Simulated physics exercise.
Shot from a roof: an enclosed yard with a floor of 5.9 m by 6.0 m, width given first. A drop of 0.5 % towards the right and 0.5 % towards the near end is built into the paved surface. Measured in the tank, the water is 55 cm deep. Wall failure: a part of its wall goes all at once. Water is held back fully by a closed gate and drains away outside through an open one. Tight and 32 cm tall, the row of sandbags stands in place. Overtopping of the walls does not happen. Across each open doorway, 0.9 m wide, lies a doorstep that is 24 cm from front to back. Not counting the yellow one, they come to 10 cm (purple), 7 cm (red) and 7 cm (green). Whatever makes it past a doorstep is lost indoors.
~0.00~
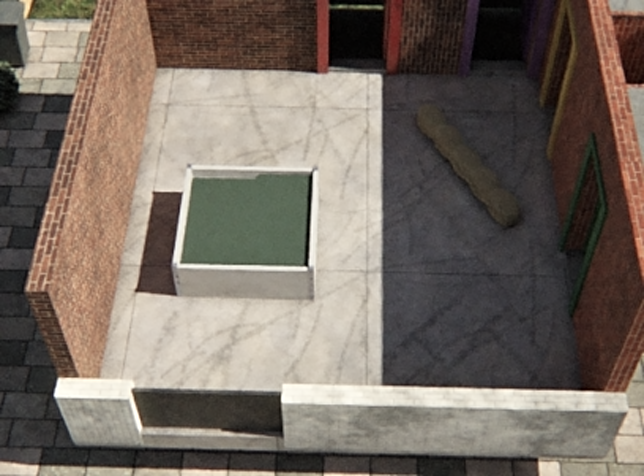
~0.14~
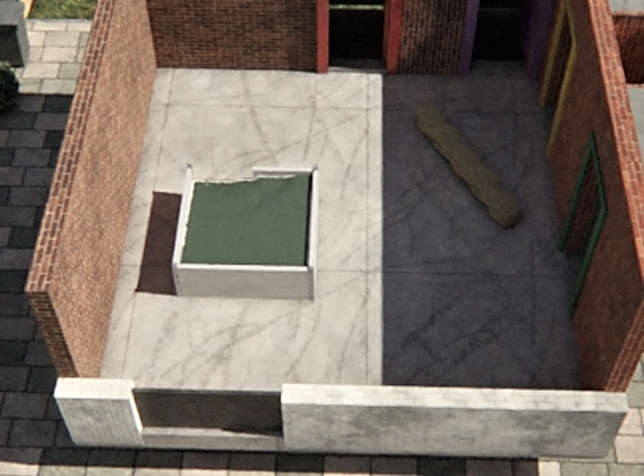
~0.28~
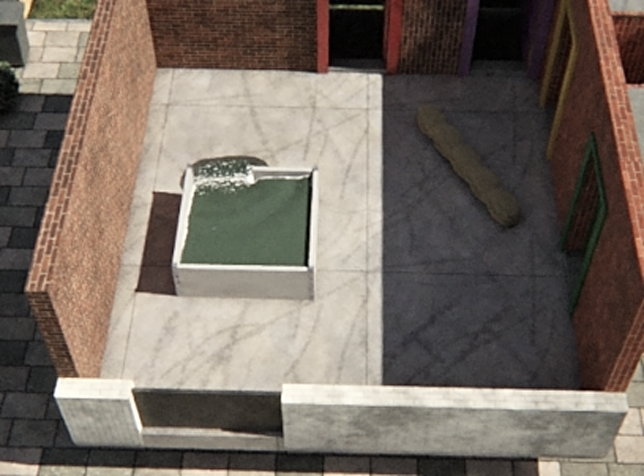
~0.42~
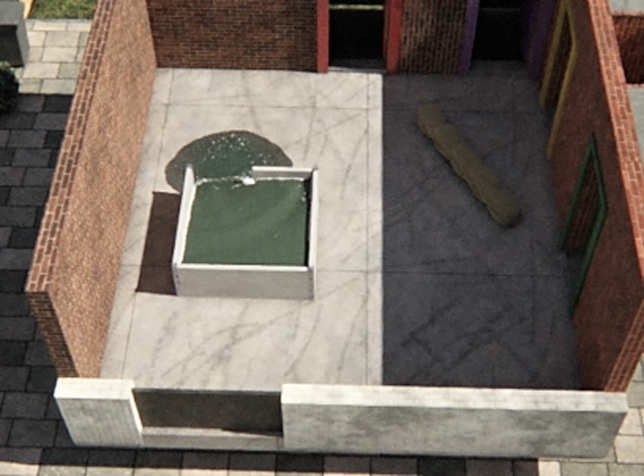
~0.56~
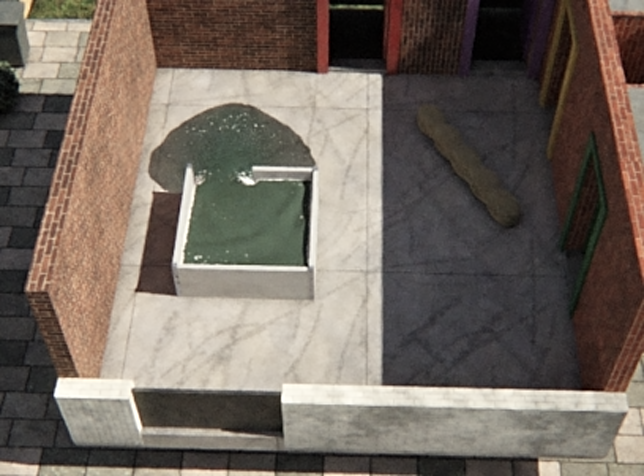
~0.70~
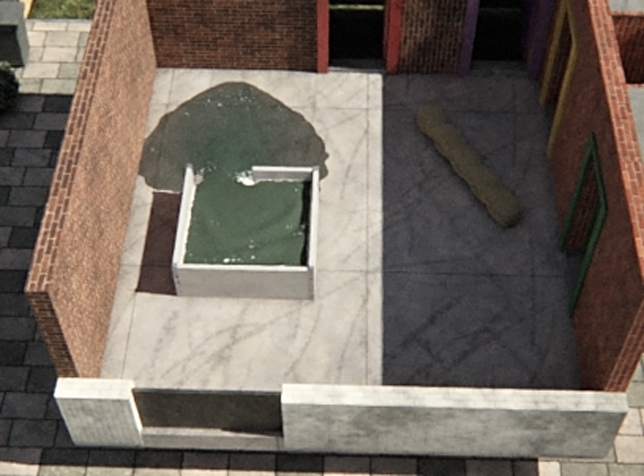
The video shows a walled yard with a square tank of dark green water, whose far side opens; water pours out through the gap and spreads in a widening rounded pool across the pale floor behind the tank.
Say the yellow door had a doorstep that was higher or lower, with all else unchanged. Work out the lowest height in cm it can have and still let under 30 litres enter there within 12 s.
The lowest such height is roughly 7 cm.
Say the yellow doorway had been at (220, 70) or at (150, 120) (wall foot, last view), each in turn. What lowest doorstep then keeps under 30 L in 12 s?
Roughly 18 and 12.0 cm.
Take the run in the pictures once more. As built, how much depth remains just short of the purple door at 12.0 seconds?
Lab note: Depth approx. 6.5 cm.
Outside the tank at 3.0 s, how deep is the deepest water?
I'd put it near 20 cm.
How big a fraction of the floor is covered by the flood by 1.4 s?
I'd say near 20 percent is wet.
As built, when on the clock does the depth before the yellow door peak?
I'd say near 4.5 seconds.
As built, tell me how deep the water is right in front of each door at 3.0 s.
Lab note, cm: Purple 3; yellow 0; red 9; green 0.
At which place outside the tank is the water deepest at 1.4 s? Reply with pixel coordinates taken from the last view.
About (158, 70).
After 1.4 s water covers 20 % of the floor, deepest (38 cm) near (158, 70); it has not reached the yellow door.
After 3.0 s water covers 25 % of the floor, deepest (20 cm) near (222, 114); it has not reached the yellow door.
After 12.0 s water covers 90 % of the floor, deepest (10 cm) near (563, 427); 6 cm at the yellow door, 70 litres in over its 5 cm doorstep.
At the yellow door as built, the water arrived by 3.5 s and peaked near 10 cm at 4.6 s.
With a doorstep of 6.5 cm, 40 litres would have come in within the 12 s; with 8.5 cm, 14 litres. So under 30 litres takes about 7 cm.
